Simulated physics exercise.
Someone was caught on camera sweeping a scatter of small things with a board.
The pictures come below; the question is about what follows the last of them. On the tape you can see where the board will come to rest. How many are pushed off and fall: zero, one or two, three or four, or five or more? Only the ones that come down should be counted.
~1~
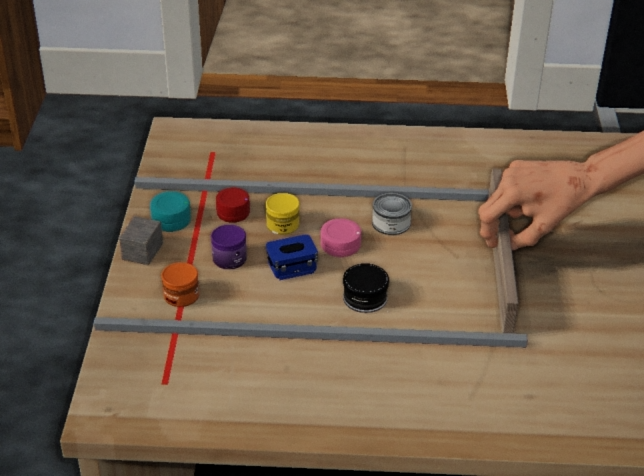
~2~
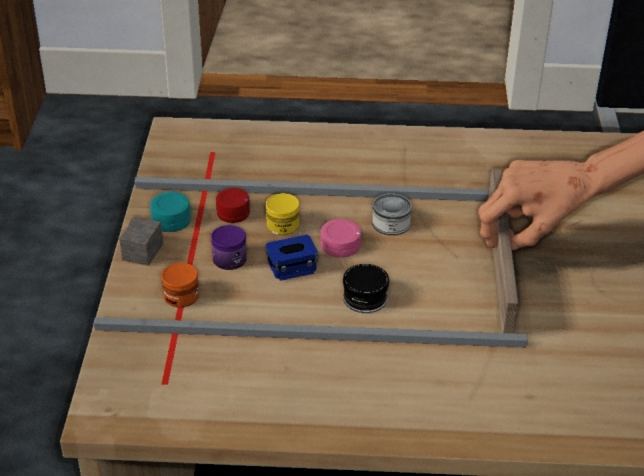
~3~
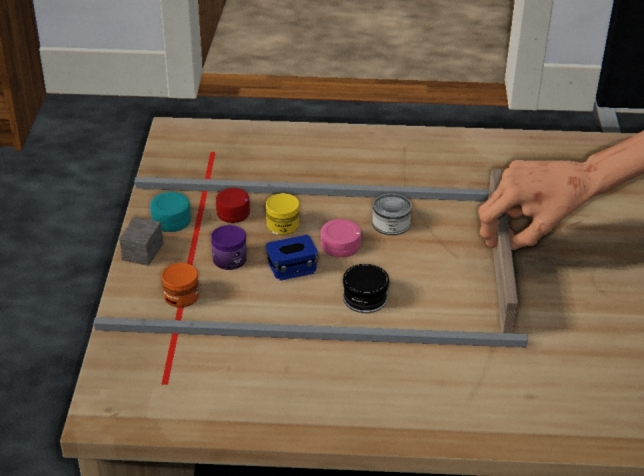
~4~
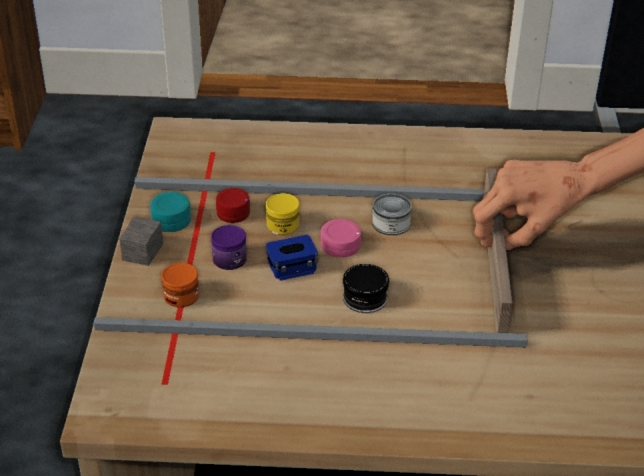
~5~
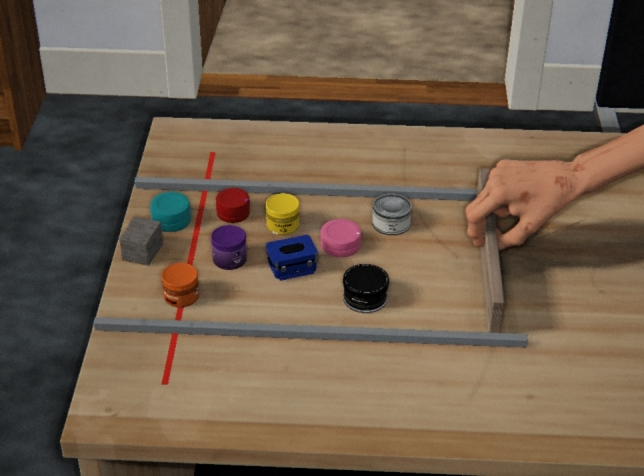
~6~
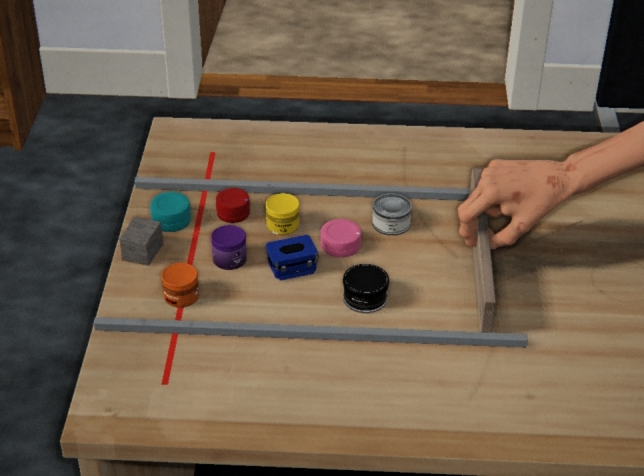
I expect the drop count to reach one but not three.
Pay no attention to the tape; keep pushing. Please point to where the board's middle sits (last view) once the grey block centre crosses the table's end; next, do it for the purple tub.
The middle is at (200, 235) when it's the grey block, and at (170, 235) when it's the purple tub.
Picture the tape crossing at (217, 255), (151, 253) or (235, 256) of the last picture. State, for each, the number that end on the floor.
The counts would be 0, 6 and 0.
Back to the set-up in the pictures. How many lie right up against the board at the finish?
That makes 4.
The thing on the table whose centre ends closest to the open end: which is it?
It would be the orange tub.
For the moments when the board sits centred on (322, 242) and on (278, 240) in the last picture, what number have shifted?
First 5, after that 7.
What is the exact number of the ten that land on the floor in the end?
All told, 2.
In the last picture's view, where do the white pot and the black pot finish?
Positions - first (181, 207), then (161, 285).
A little later, none off yet; grey block at rest near (141, 241); turquoise lid at rest near (171, 212); orange tub at rest near (181, 285).
When it is over, the number that fall off is one or two; down, turquoise lid and grey block.
